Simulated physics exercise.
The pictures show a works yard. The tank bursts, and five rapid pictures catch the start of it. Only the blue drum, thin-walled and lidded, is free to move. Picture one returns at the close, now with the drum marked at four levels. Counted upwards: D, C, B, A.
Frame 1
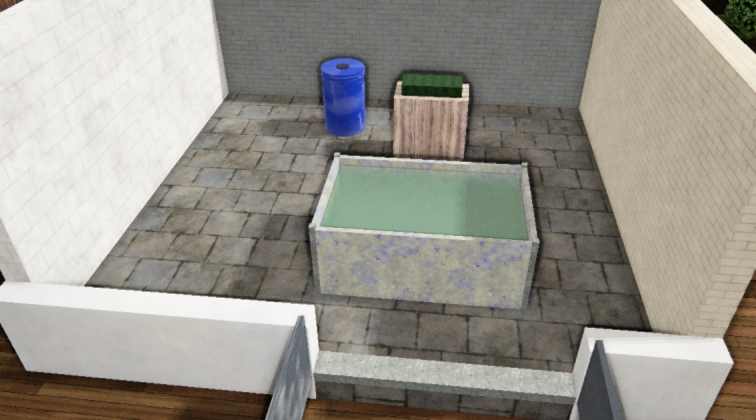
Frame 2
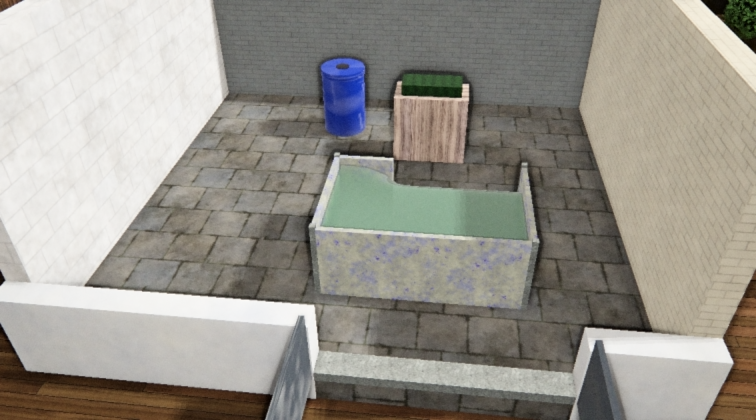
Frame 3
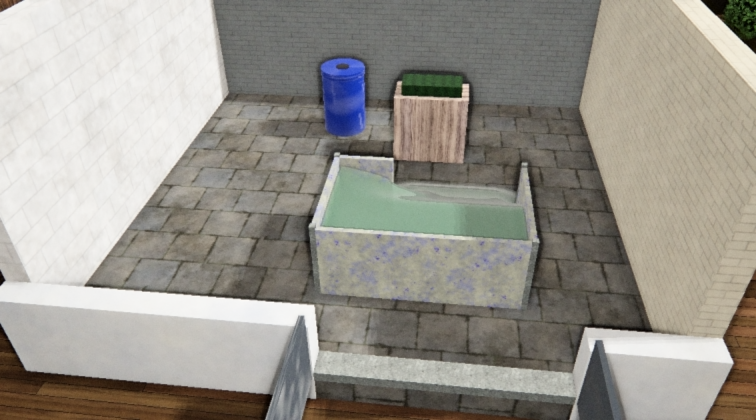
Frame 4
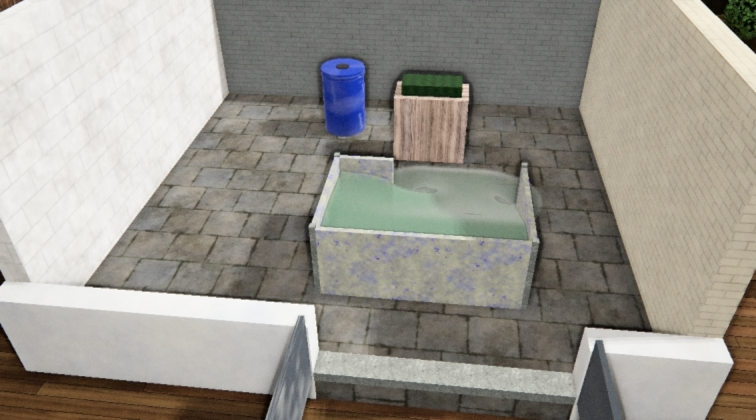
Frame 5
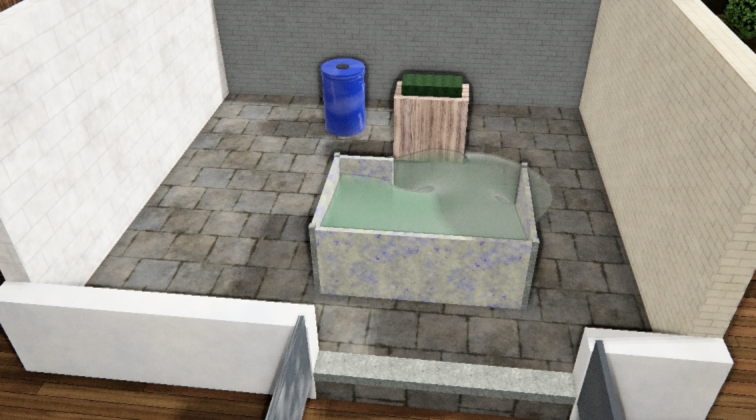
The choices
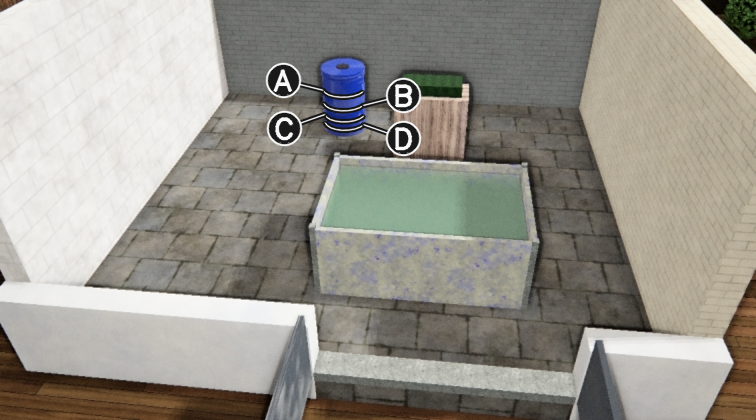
The video shows a stone-sided tank of greenish water in a walled, paved yard; most of its back side disappears, and water pours out behind, spreading near the planter and rightward, while the blue drum stays still.
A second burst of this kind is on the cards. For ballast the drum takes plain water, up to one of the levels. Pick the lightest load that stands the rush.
C will do.
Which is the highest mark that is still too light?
That would be D.
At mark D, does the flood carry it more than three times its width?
No, it does not.
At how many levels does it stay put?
Three.
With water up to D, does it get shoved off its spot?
Yes, it does.
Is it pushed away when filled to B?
No, that is safe.
In white, A at (340, 97); B at (341, 110); C at (341, 121); D at (342, 130); from the bottom up D, C, B, A.
With A, it does not move.
With B, it does not move.
With C, it does not move.
With D, it is pushed about its own width away.
